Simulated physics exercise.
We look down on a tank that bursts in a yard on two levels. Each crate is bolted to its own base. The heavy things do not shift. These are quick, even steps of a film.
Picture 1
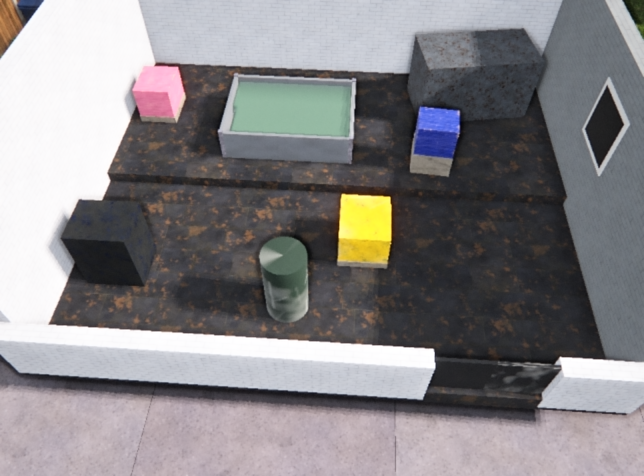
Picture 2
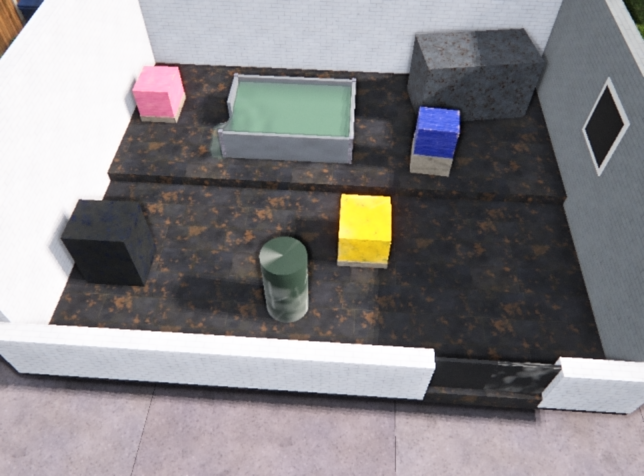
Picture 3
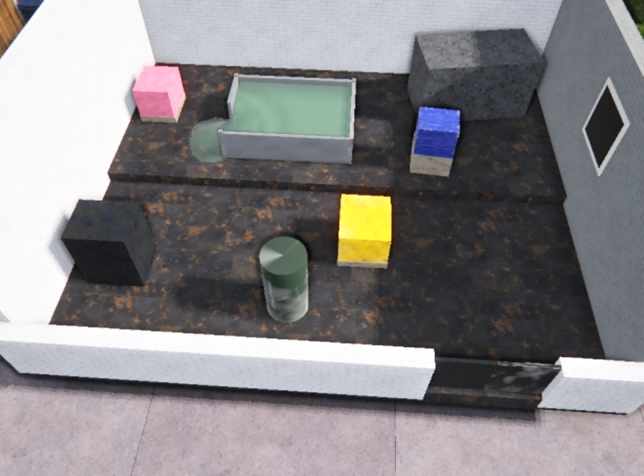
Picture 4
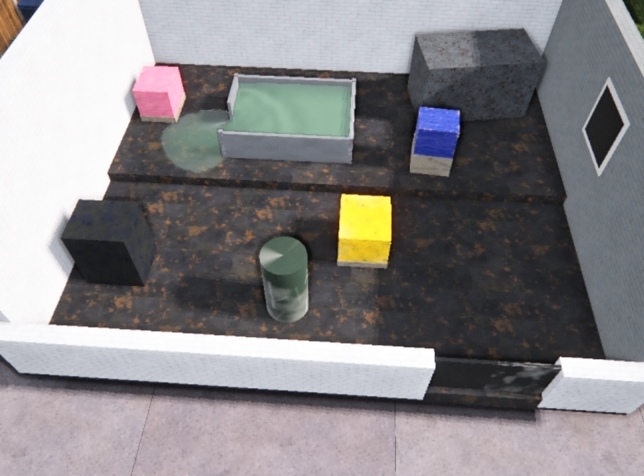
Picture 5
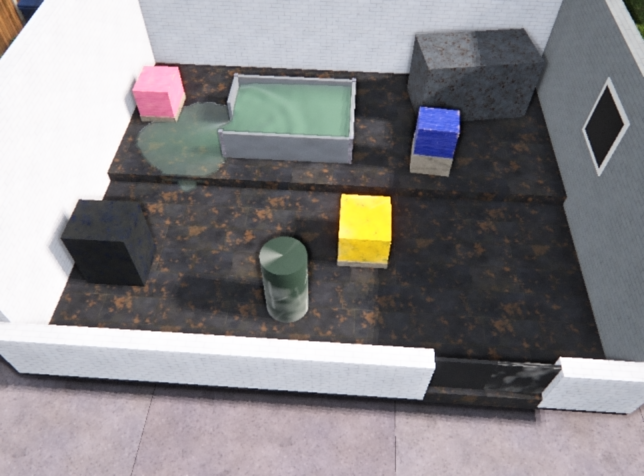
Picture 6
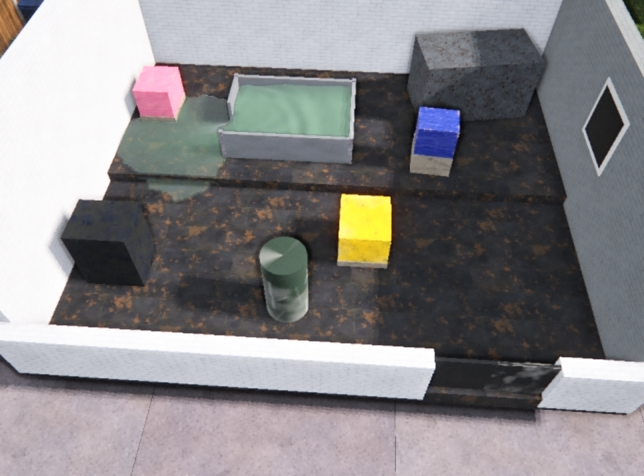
Greenish water pours from the left side of a gray tank and spreads left across the dark speckled floor.
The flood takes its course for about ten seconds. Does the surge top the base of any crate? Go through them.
One by one: The pink crate gets wet; the yellow crate stays dry; the blue crate stays dry.
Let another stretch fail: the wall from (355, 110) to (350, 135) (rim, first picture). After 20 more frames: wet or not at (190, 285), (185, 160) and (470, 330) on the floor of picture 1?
In turn: Clear, no water, flooded.
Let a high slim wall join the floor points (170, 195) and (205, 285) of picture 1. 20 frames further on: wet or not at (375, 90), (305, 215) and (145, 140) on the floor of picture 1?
One after the other: Clear, clear, wet.
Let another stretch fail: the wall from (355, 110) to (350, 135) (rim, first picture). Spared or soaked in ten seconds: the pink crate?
In short: Pink crate keeps dry.
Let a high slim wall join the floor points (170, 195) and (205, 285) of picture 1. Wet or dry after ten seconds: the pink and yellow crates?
One by one: The pink one gets wet, the yellow one keeps dry.
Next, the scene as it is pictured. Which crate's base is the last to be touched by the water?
I say the blue one.
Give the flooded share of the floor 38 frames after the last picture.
I make it 55 per cent.
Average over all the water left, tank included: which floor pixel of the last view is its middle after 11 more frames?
Close to (241, 136).
A moment on, water covers 10 % of the floor; the pink crate water round its plinth, the yellow crate not reached, the blue crate not reached.
Next, water covers 15 % of the floor; the pink crate water round its plinth, the yellow crate not reached, the blue crate not reached.
Then, water covers 25 % of the floor; the pink crate water round its plinth, the yellow crate not reached, the blue crate not reached.
Later, water covers 55 % of the floor; the pink crate water round its plinth, the yellow crate water round its plinth, the blue crate not reached.
In the end, water covers 75 % of the floor; the pink crate was topped, the yellow crate stayed above the water, the blue crate stayed above the water.
